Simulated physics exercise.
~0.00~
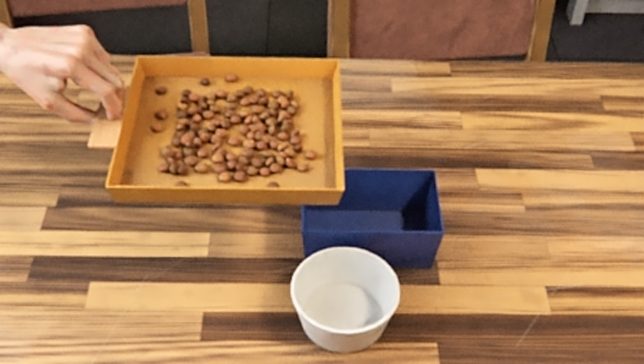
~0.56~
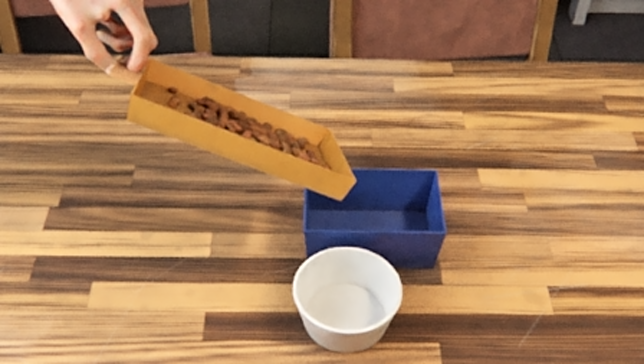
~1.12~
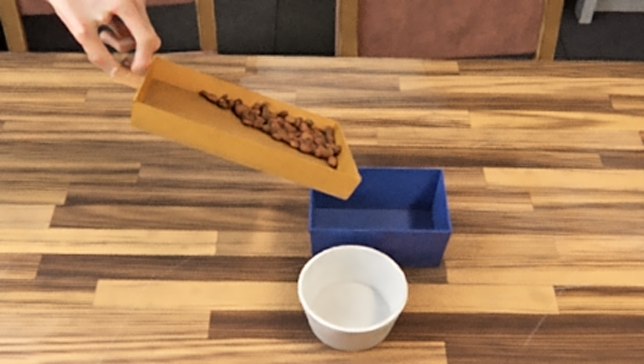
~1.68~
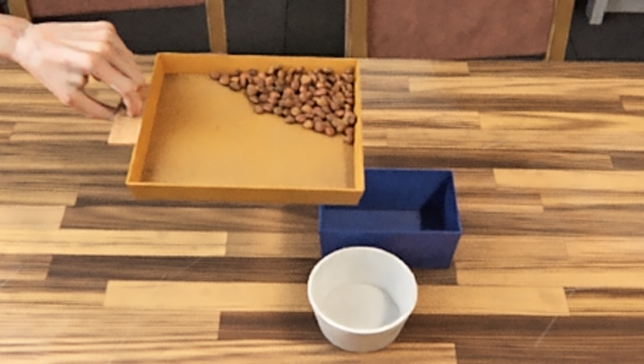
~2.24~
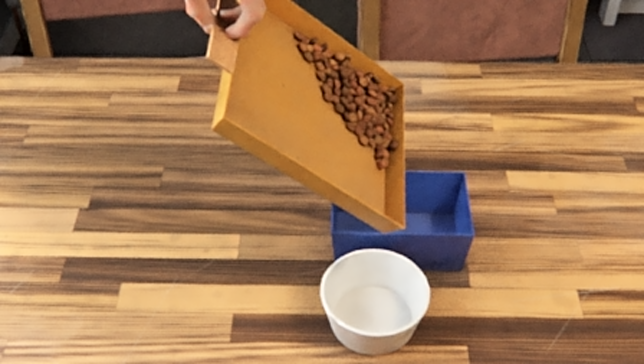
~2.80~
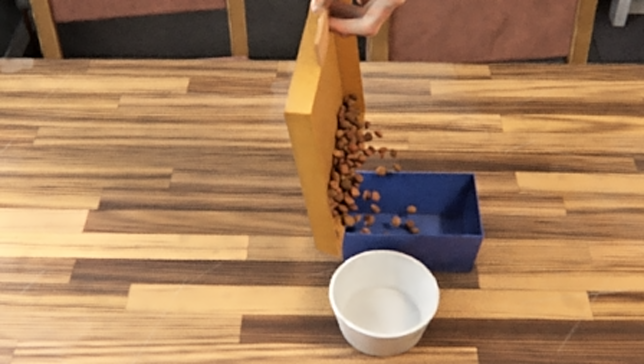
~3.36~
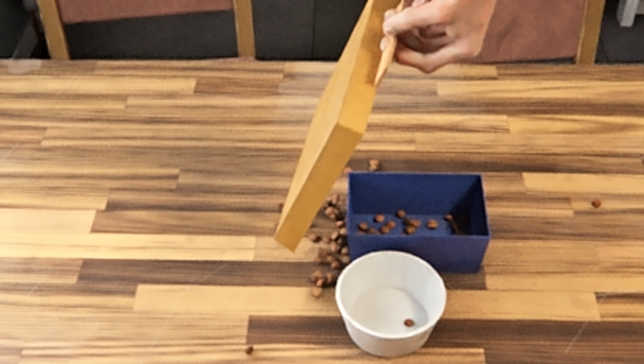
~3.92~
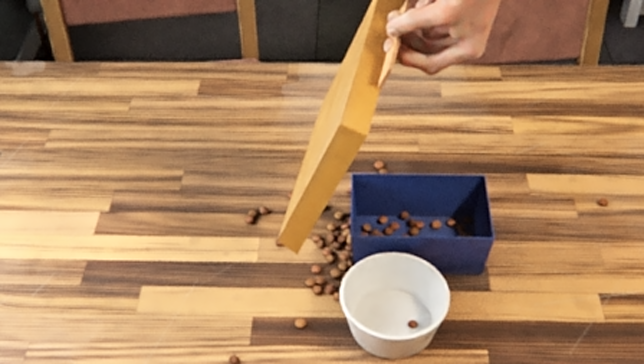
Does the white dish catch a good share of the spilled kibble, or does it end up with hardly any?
The white dish ends up with hardly any, with just a lone piece seen inside it. Large shares of the kibble finish in the blue tin and loose on the table.
